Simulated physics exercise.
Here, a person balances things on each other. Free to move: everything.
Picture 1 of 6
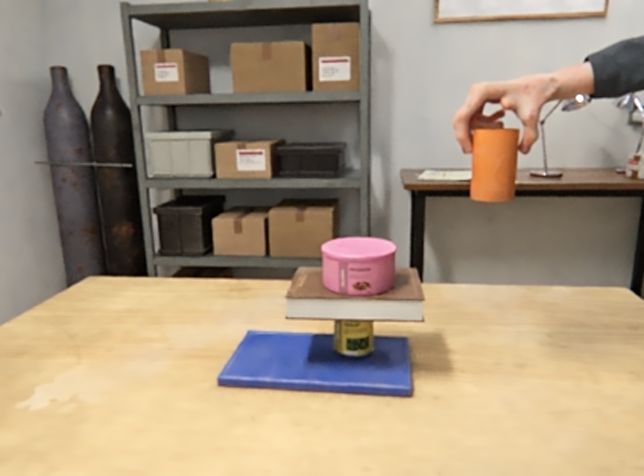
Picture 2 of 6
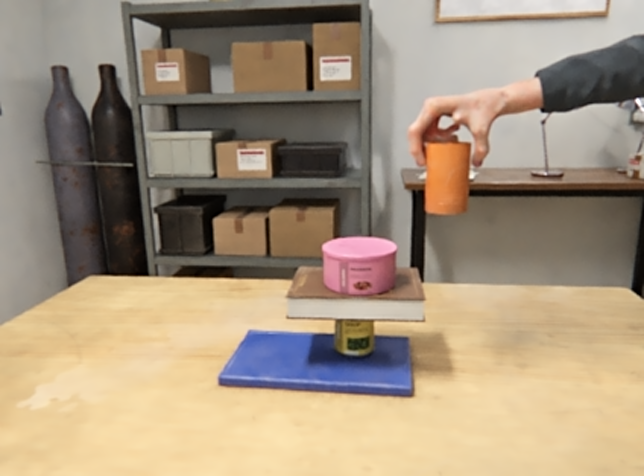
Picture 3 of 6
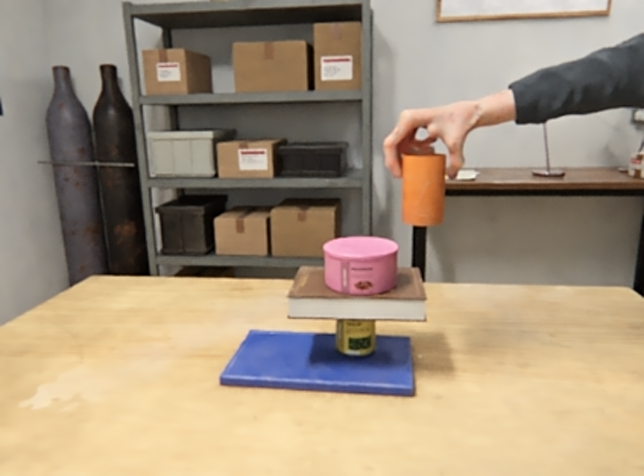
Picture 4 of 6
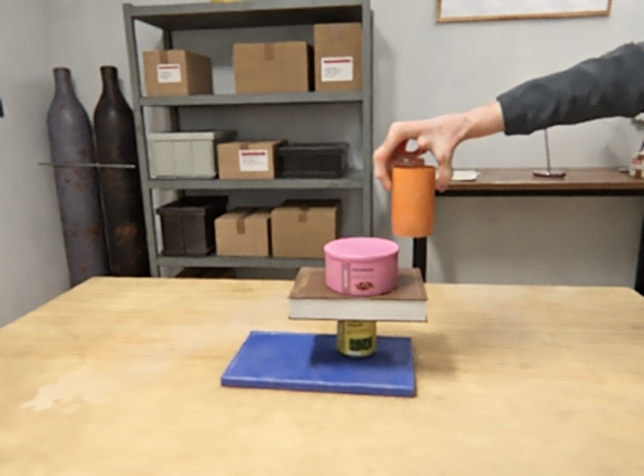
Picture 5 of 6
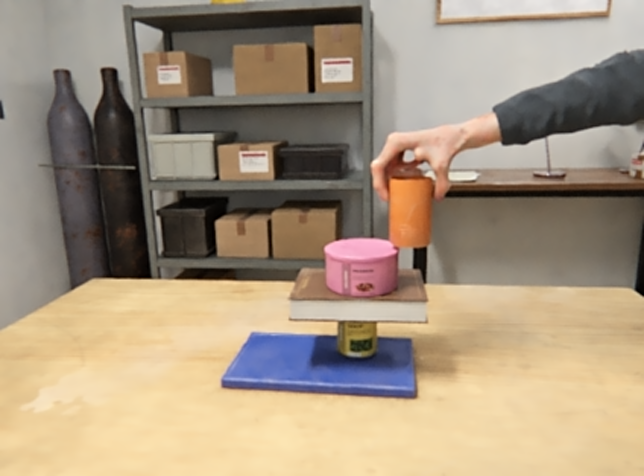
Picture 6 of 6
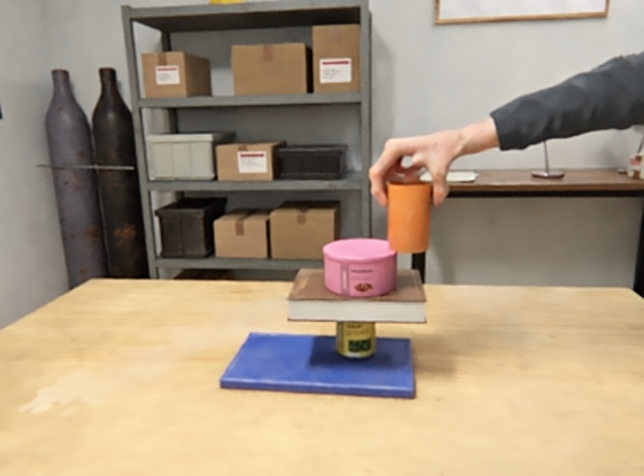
At first, a hand holds an orange cup up at the right, above a table where a pink tub sits on a brown book balanced on a small can over a blue slab. The hand moves left and lowers the cup, then sets it down beside the tub, still gripping it.
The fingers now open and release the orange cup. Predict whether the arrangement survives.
Prediction: It does not survive.
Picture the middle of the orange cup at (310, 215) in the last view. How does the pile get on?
Well, it topples after that.
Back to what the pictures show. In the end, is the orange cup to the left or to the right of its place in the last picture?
It heads rightwards.
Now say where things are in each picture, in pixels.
The first picture shows coming down; orange cup (494, 165); pink tub (359, 265).
The second picture shows coming down; orange cup (447, 177); brown book (356, 292).
The third picture shows coming down; orange cup (423, 189); pink tub (361, 264).
The fourth picture shows coming down; orange cup (414, 200); brown book (359, 292).
The fifth picture shows coming down; orange cup (411, 211); pink tub (362, 266).
The sixth picture shows set down, still held; orange cup (409, 216); brown book (358, 294).
Then, 0.30 s later than the last frame, orange cup now fallen.
Then, 0.40 s later than the last frame, things are still on the move.
Then, 0.50 s later than the last frame, as before.
When it is over, fallen, orange cup; the other 4 as before. End places, in pixels of the last picture, orange cup near (475, 340). The pile comes apart.
